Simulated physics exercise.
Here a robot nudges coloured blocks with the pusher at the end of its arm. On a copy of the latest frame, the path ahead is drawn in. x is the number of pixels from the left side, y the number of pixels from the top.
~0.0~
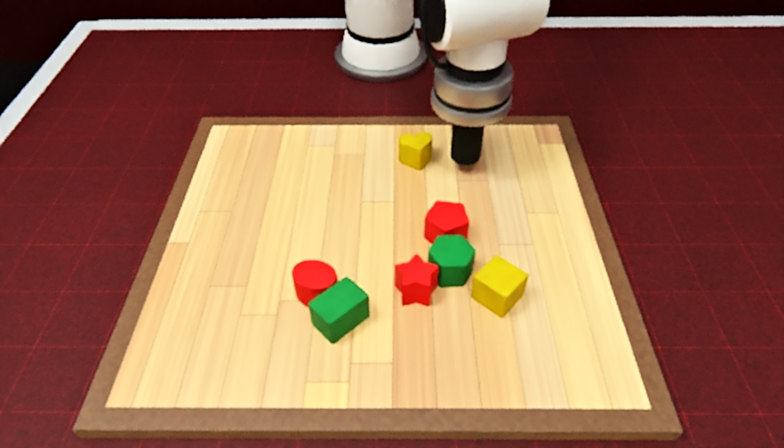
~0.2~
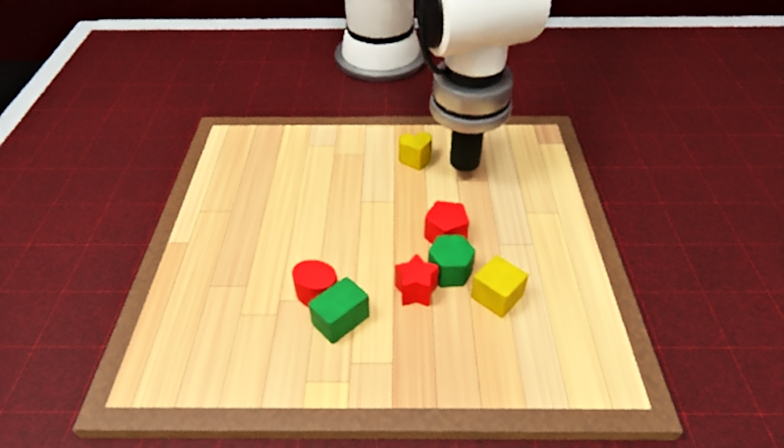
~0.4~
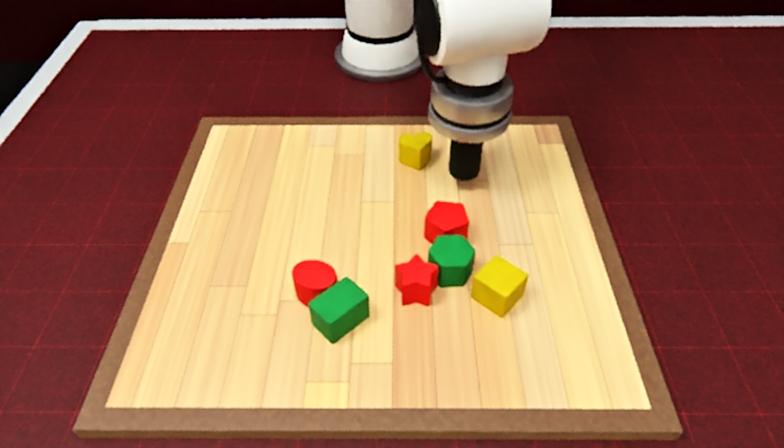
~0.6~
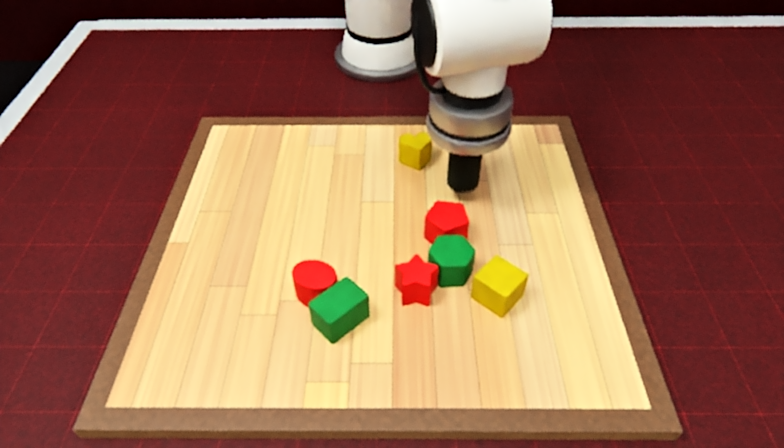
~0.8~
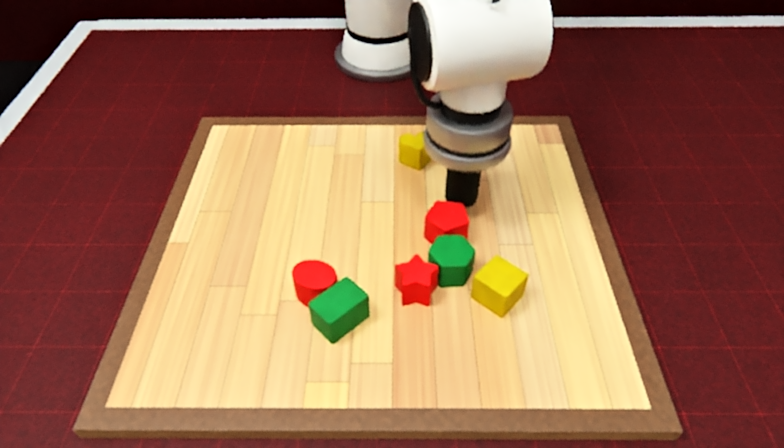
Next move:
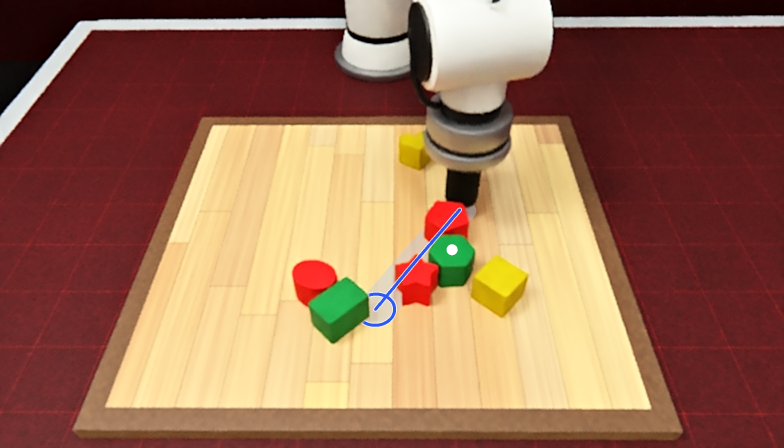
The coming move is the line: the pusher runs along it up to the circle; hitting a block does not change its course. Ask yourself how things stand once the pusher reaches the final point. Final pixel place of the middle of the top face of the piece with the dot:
The piece with the dot ends near (455, 286).
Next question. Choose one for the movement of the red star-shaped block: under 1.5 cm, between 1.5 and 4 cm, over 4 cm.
The red star-shaped block moves over 4 cm.
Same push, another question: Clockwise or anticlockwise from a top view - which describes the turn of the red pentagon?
It turns round anticlockwise.
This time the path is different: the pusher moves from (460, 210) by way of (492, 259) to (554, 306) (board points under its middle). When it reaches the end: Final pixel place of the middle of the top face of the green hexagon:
My estimate: (449, 267).
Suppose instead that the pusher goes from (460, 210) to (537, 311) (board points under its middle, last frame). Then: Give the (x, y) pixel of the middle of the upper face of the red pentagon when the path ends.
It ends at (451, 227).
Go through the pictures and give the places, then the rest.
The first picture shows tip of the pusher at (465, 157), middles of tops, green rectangle at (338, 299), red star-shaped block at (417, 270), red pentagon at (448, 214), green hexagon at (452, 250).
The second picture shows pusher at (465, 163), nothing pushed.
The third picture shows pusher at (464, 172), nothing pushed.
The fourth picture shows pusher at (462, 184), nothing pushed.
The fifth picture shows pusher at (461, 199), green rectangle at (338, 299), red star-shaped block at (417, 270), red pentagon at (448, 214), green hexagon at (452, 250).
The line goes straight from (460, 210) to (376, 309); the dot is on the green hexagon.
What follows on the original path. One third of the way, pusher at (435, 228); red star-shaped block at (413, 279), turned 40° clockwise; red pentagon at (425, 245); green hexagon at (452, 271), turned 30° anticlockwise.
Two thirds of the way, pusher at (406, 262); red star-shaped block at (400, 319), turned 45° clockwise; red pentagon at (403, 285), turned 30° anticlockwise; green hexagon at (455, 286), turned 55° anticlockwise.
At the end, pusher at (375, 298); green rectangle at (330, 303); red star-shaped block at (403, 360), turned 15° clockwise; red pentagon at (384, 326), turned 60° anticlockwise; green hexagon at (455, 286), turned 55° anticlockwise.
